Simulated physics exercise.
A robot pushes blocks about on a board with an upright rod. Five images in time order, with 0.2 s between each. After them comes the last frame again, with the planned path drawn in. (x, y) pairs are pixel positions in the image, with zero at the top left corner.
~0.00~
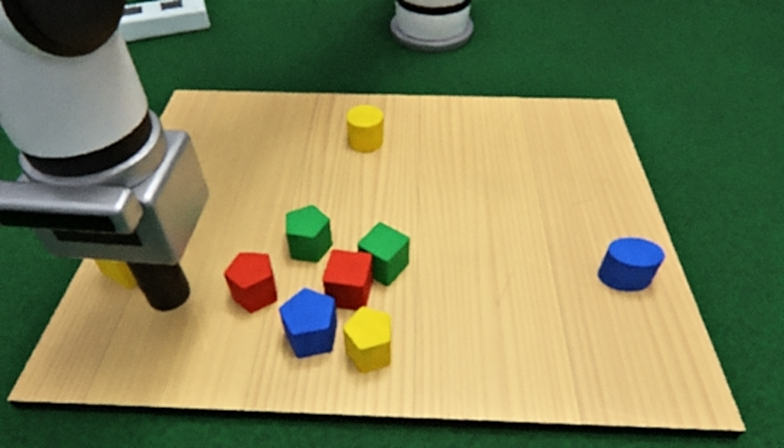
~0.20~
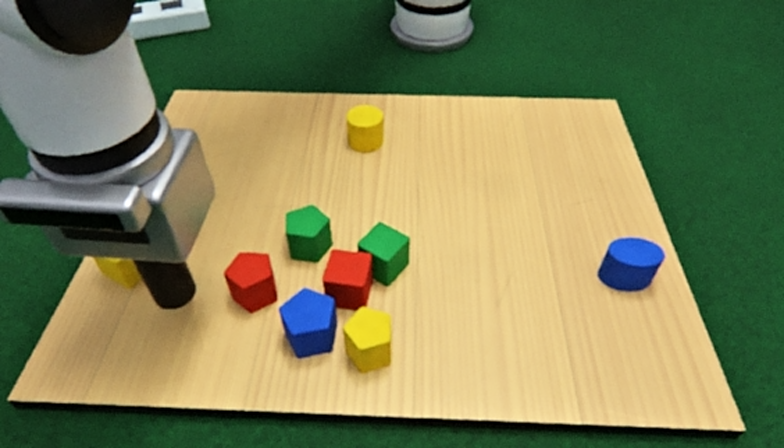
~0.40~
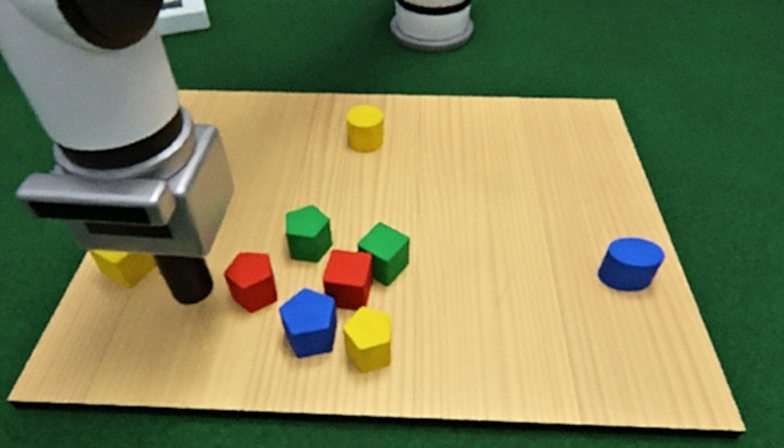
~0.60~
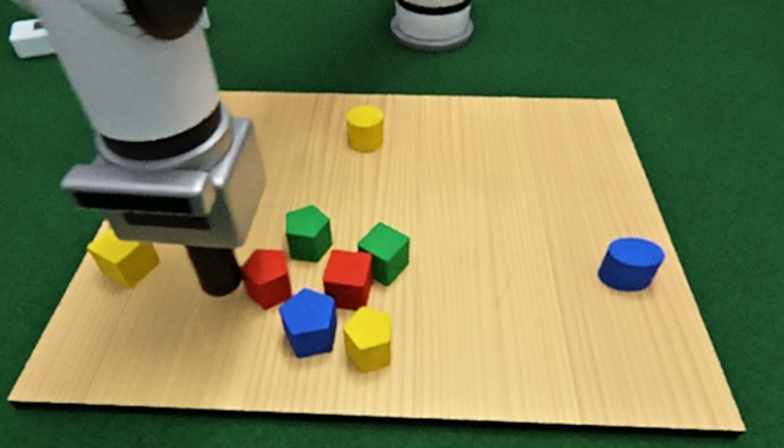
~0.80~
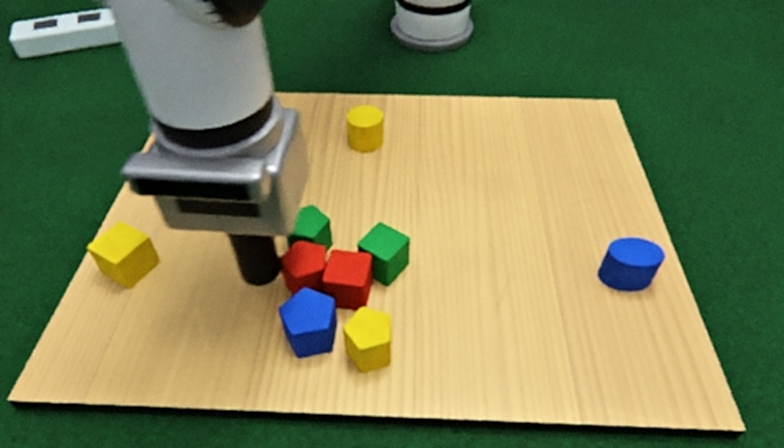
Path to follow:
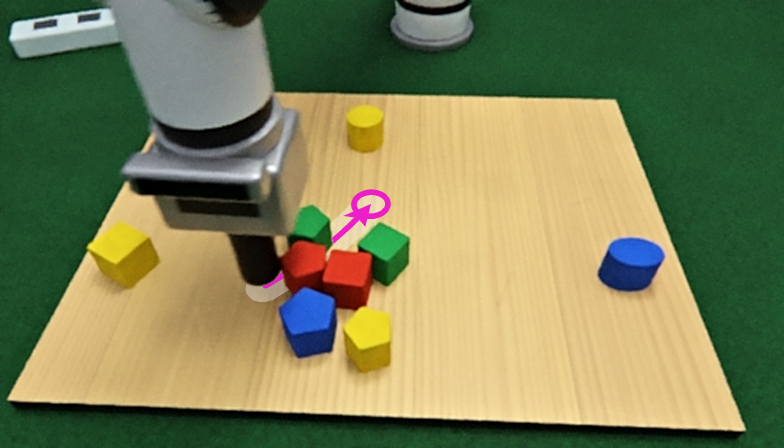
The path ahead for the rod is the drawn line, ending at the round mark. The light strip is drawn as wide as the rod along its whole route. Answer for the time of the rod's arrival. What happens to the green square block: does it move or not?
When the path is over, the green square block has left its spot.
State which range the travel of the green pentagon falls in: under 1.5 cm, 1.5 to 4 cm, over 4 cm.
Once the path ends, it will sit over 4 cm from where it is now.
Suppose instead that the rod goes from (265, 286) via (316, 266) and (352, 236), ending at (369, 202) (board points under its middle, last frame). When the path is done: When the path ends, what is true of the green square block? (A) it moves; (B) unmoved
Letter A.
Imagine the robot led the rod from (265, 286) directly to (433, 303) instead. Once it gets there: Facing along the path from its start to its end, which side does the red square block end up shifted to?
Well, taking the path from its start to its end as straight ahead, the red square block moves to the right.
The line goes from (265, 286) through (308, 259) and (343, 232) to (371, 204).
On the path given first. One third of the way, rod (305, 244); red pentagon (340, 245), turned 50° clockwise; green pentagon (324, 206); red square block (367, 271), turned 30° clockwise; green square block (388, 239).
Two thirds of the way, rod (342, 216); red pentagon (353, 237), turned 90° clockwise; green pentagon (353, 179); red square block (369, 273), turned 35° clockwise; green square block (396, 240).
At the end, rod (370, 188); red pentagon (353, 237), turned 90° clockwise; green pentagon (375, 153), turned 20° anticlockwise; red square block (369, 273), turned 35° clockwise; green square block (396, 240).
